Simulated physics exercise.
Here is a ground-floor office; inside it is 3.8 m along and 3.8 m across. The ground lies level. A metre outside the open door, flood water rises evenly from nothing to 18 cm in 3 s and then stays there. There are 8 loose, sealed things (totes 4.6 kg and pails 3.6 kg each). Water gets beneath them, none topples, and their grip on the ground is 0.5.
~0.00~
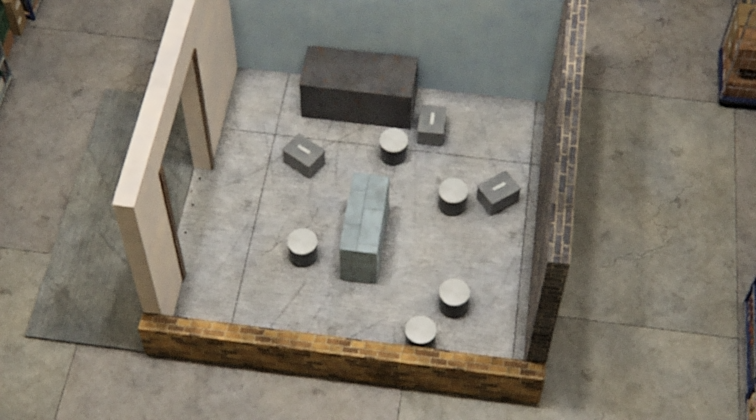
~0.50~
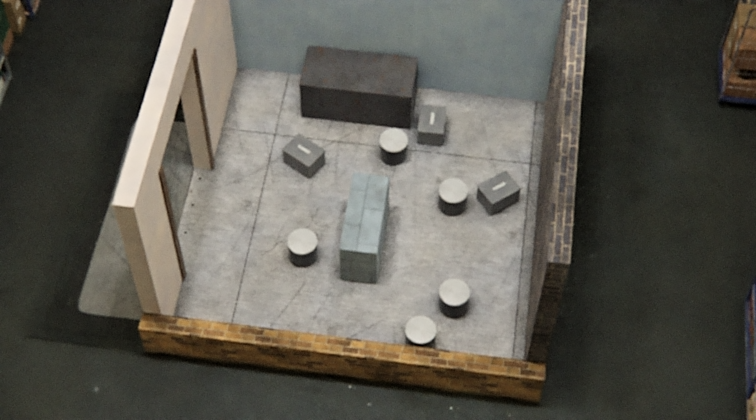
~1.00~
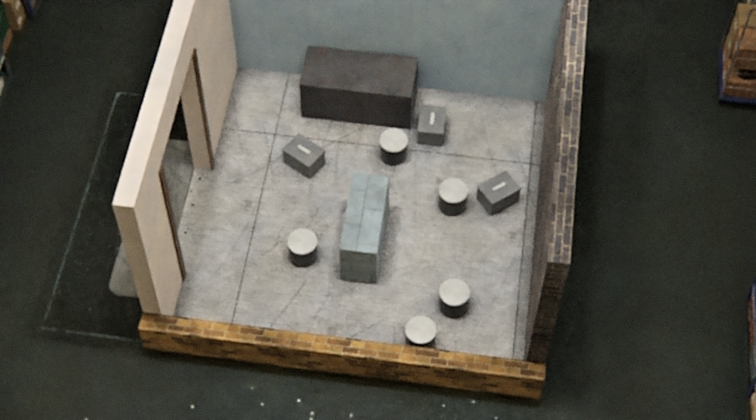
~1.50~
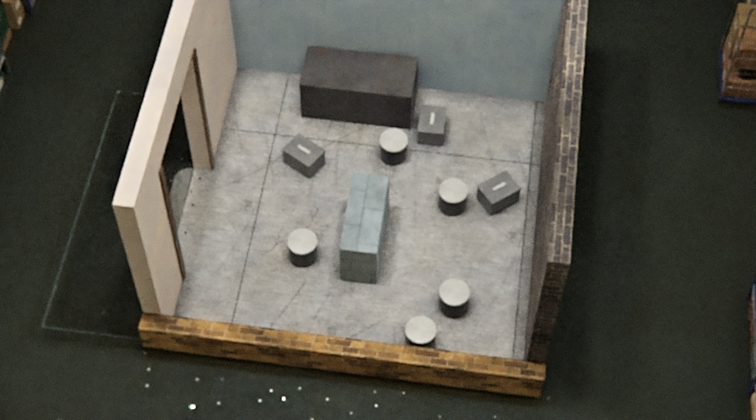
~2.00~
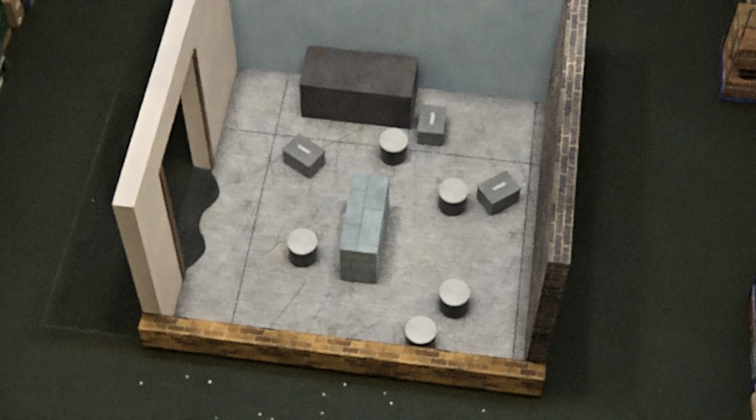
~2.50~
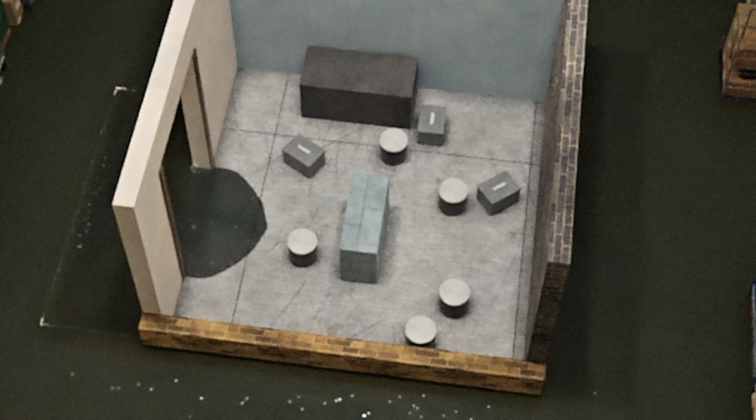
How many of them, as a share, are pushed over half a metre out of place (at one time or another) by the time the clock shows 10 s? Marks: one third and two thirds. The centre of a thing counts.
That comes to two thirds or more.
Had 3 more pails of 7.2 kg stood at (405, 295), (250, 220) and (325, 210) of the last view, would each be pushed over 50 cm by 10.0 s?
In that order: Less, more, over.
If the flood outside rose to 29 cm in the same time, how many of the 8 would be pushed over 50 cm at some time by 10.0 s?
Then 8.
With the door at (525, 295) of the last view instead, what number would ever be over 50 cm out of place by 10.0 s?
Then 6.
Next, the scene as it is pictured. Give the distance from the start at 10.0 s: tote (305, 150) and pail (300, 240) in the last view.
In turn: 80 cm, 140 cm.
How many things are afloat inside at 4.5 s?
0 of them.
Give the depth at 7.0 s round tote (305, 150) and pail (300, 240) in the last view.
About 6 and 6 cm.
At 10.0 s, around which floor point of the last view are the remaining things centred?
At about (401, 177).
After 3.5 s 0 of 8 are over 50 cm from their spots; 0 afloat.
After 4.5 s 1 of 8 are over 50 cm from their spots; 0 afloat.
After 7.0 s 4 of 8 are over 50 cm from their spots; 4 afloat.
After 10.0 s 6 of 8 are over 50 cm from their spots, and 7 have been at some point; 8 afloat.
